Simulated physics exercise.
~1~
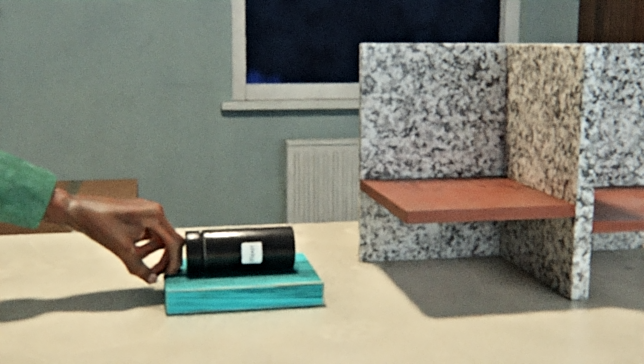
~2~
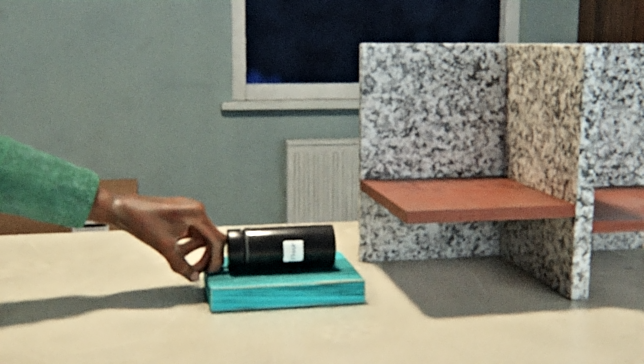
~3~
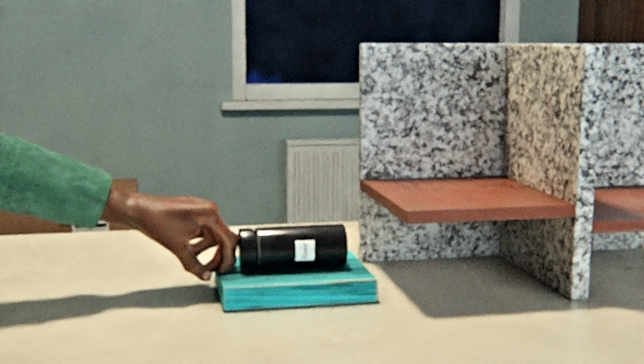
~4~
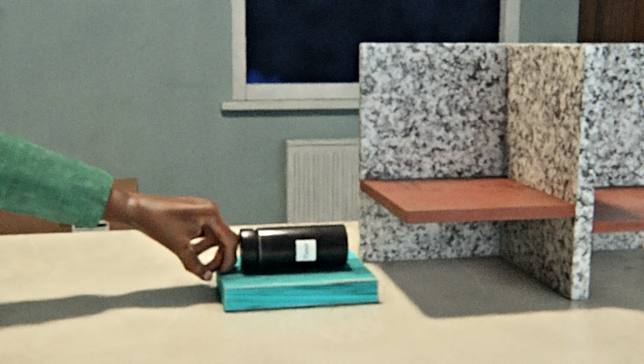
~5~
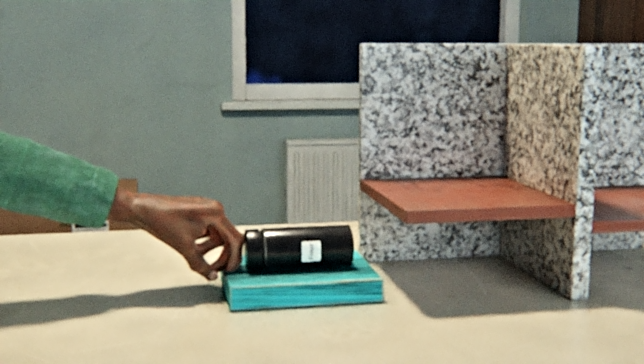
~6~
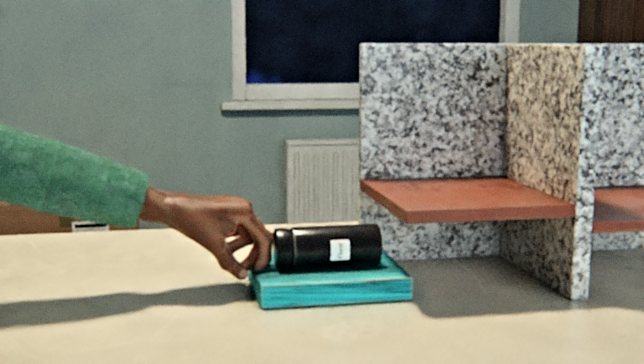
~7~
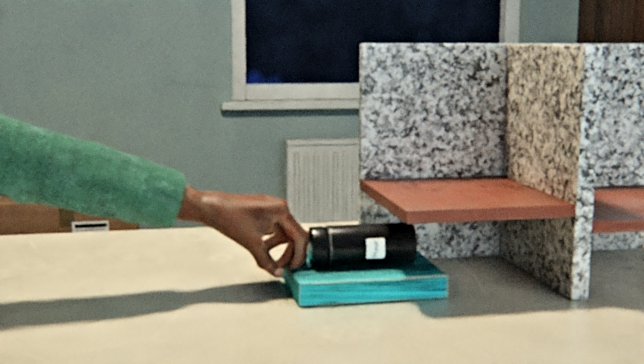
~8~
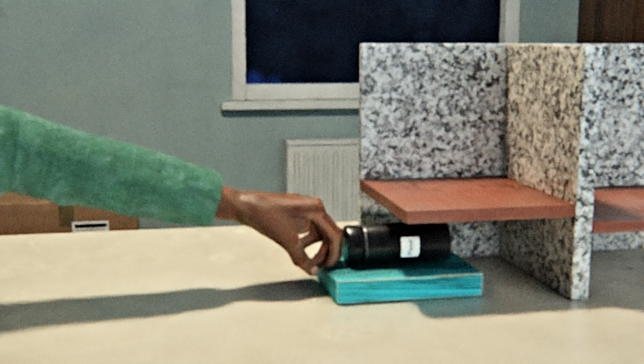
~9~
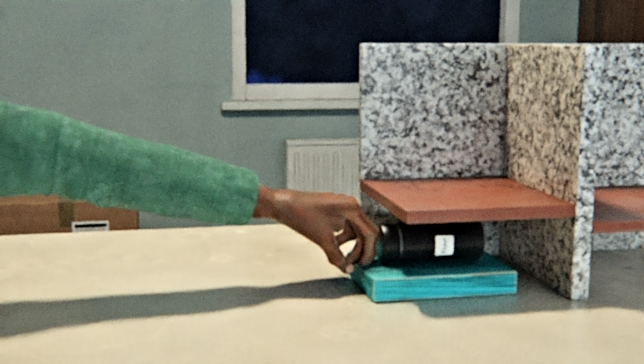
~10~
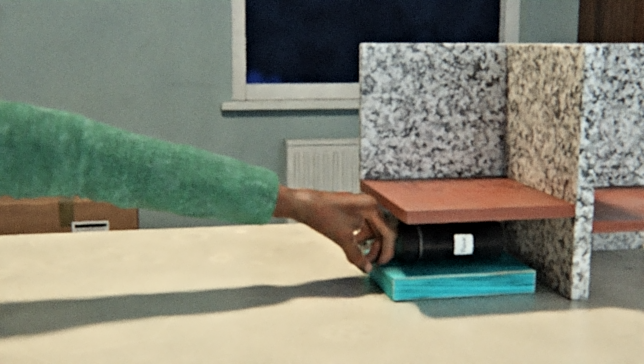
A speckled grey-and-white rack with a low reddish-brown shelf stands at the right of a pale tabletop, seen from a fixed view in a room with a dark window and a radiator behind. At the left, a hand in a fuzzy green sleeve holds the end of a black cylindrical container lying on its side on a turquoise board. The hand pushes the load slowly rightward, pauses briefly, then continues toward the rack. The container rides along and slides beneath the shelf without touching it. It ends under the shelf, still on the board, the hand still at its left end.
